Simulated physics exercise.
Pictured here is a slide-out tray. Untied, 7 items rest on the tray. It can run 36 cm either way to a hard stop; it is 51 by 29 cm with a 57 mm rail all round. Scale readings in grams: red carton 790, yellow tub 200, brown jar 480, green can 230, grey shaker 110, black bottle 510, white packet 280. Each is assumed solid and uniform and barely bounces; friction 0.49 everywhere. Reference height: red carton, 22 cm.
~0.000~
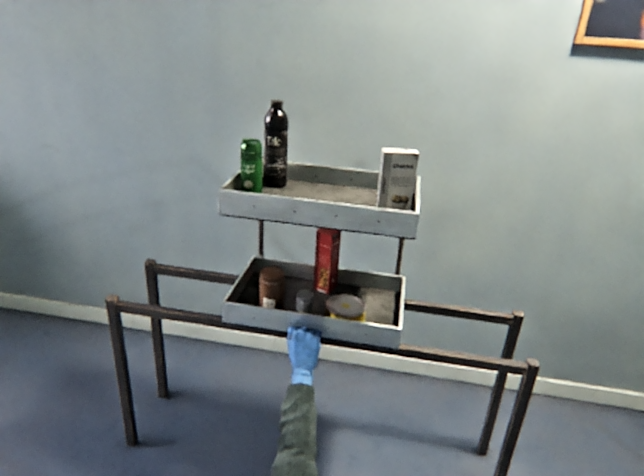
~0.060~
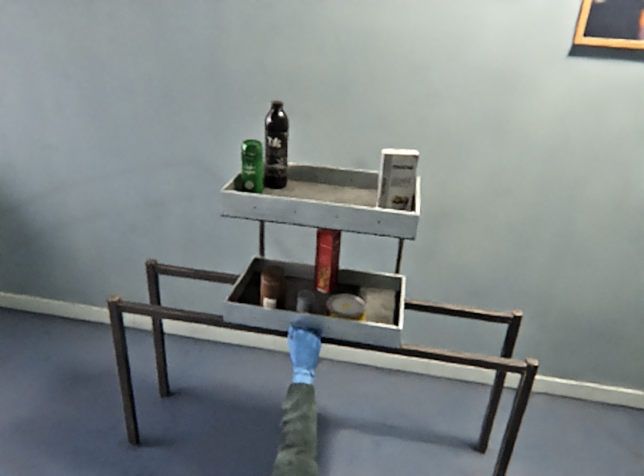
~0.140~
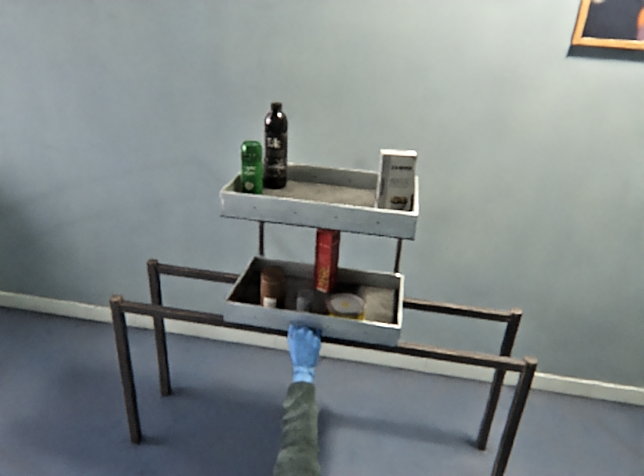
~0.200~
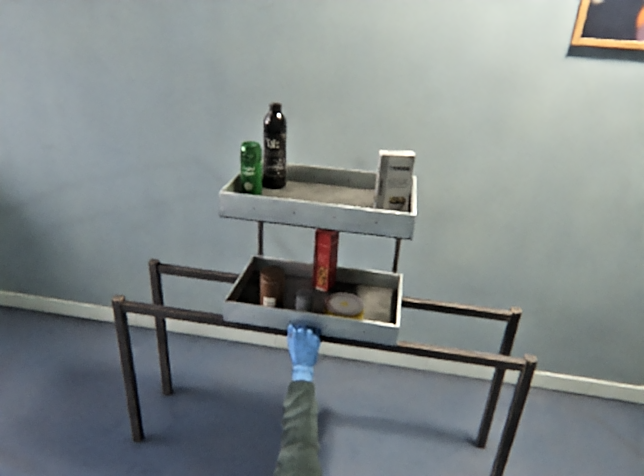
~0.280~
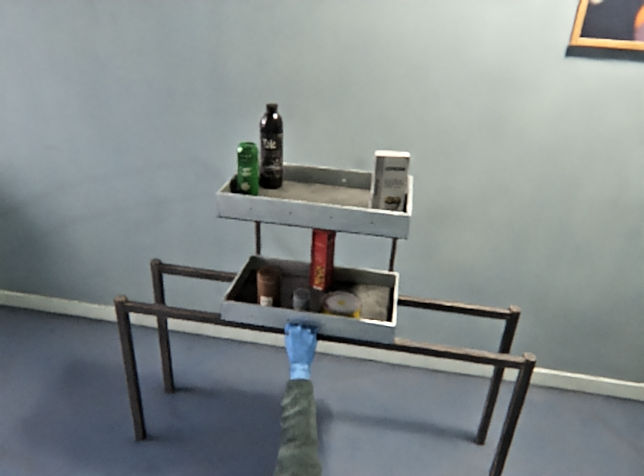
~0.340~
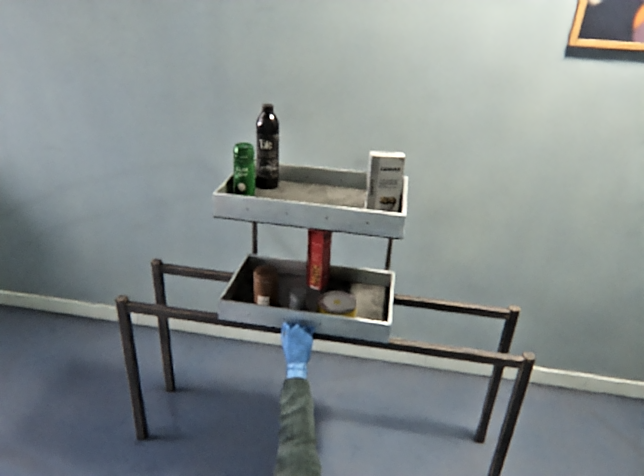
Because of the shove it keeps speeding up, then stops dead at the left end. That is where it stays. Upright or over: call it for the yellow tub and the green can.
Yellow tub: Upright; green can: Upright.
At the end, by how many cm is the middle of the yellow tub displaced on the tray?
Start to finish, roughly 5 cm.
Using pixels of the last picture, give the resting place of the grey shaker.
It ends up at about (183, 289).
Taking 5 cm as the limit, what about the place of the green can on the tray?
In the end the green can remains stationary.
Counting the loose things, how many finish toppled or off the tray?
2.
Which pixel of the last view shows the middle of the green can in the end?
It ends near (140, 161).
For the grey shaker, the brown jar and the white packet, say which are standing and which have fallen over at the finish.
Well, the grey shaker holds steady, the brown jar holds steady, and the white packet holds steady.
By 1.04 s, tray has slid 36 cm left; green can tilted 11° near (135, 159); yellow tub 3 cm from its spot near (227, 293); black bottle tilted 9°.
By 1.34 s, tray has slid 36 cm left; black bottle now off the tray; yellow tub 5 cm from its spot near (223, 293); green can tilted 7° near (143, 160).
By 1.74 s, tray has slid 36 cm left; yellow tub 5 cm from its spot near (223, 293); red carton on its side; grey shaker 5 cm from its spot.
When it is over (2.1 s), off the tray and tipped over, black bottle; lying over on the tray, red carton; the other 5 within 5 cm of the start. In the last view, yellow tub near (223, 293), green can near (140, 161).
